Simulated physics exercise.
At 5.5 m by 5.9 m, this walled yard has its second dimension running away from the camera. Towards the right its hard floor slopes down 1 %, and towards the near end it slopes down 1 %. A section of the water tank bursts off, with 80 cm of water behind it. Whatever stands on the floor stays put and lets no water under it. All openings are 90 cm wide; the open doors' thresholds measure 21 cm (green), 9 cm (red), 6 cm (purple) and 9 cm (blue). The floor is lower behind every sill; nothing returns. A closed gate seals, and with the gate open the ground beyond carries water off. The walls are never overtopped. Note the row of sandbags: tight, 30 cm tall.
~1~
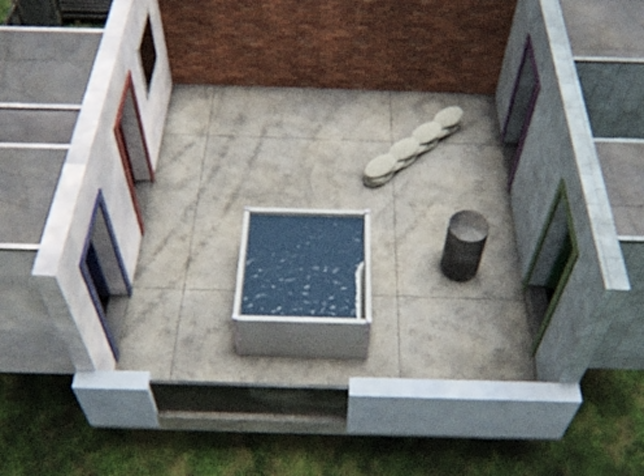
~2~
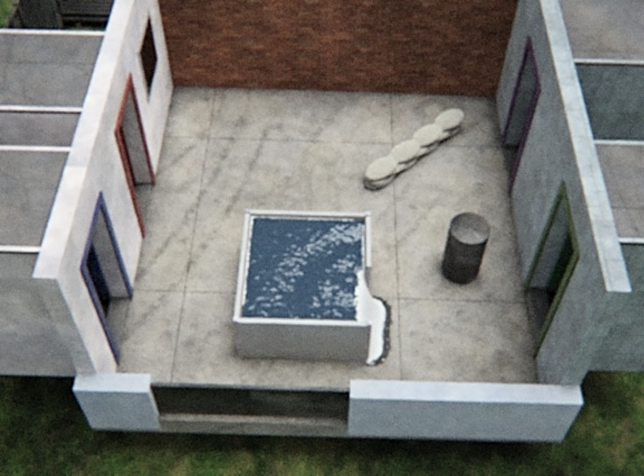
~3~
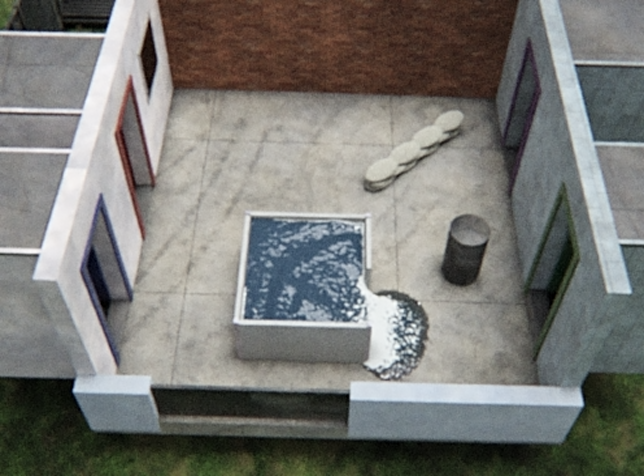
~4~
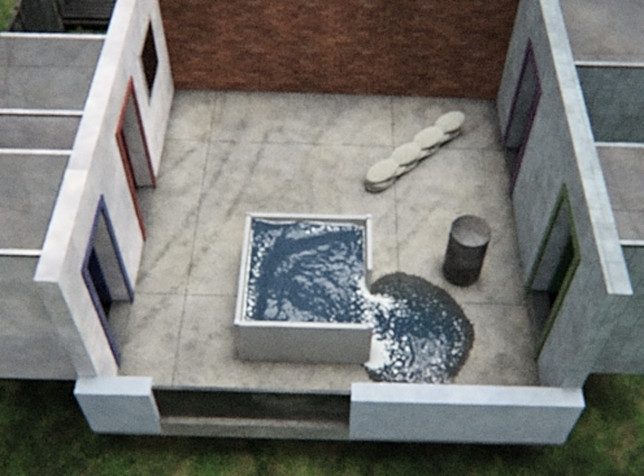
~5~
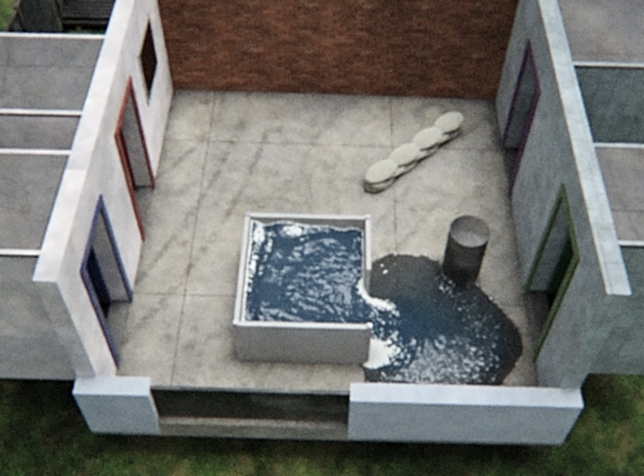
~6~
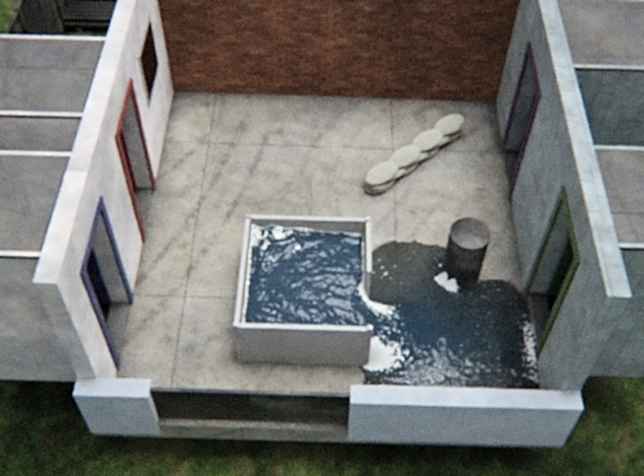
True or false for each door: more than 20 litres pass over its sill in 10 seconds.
Per door: The green door: True; the red door: False; the purple door: True; the blue door: False.
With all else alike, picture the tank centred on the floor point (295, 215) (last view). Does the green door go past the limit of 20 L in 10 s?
Green: Within limit.
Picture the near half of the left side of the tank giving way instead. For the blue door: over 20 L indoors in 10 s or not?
Note: Blue door, beyond the mark.
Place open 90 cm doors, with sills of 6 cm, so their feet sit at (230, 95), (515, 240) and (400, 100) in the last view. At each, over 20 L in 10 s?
Less, more, less.
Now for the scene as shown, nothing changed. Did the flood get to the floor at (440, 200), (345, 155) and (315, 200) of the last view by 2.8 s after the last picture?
Soaked, untouched, untouched.
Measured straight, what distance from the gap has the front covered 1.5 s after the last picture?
Some 4.2 metres from the gap.
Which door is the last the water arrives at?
Red.
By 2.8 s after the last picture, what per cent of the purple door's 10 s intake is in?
About 0%.
Then, 0.7 s after the last picture water covers 20 % of the floor and is deepest (56 cm) near (534, 419); green door 37 cm at the sill, 35 L in, red door not reached, purple door not reached, blue door not reached.
Then, 1.5 s after the last picture water covers 30 % of the floor and is deepest (34 cm) near (506, 418); green door 35 cm at the sill, 105 L in, red door not reached, purple door 4 cm at the sill, 0 L in, blue door not reached.
Then, 2.8 s after the last picture water covers 40 % of the floor and is deepest (29 cm) near (528, 381); green door 26 cm at the sill, 136 L in, red door not reached, purple door 7 cm at the sill, 0 L in, blue door not reached.
Then, 5.3 s after the last picture water covers 75 % of the floor and is deepest (18 cm) near (522, 334); green door 17 cm at the sill, 145 L in, red door not reached, purple door 8 cm at the sill, 8 L in, blue door 6 cm at the sill, 0 L in.
Then, 9.3 s after the last picture water covers 95 % of the floor and is deepest (12 cm) near (512, 270); green door 10 cm at the sill, 145 L in, red door 6 cm at the sill, 2 L in, purple door 9 cm at the sill, 65 L in, blue door 5 cm at the sill, 0 L in.
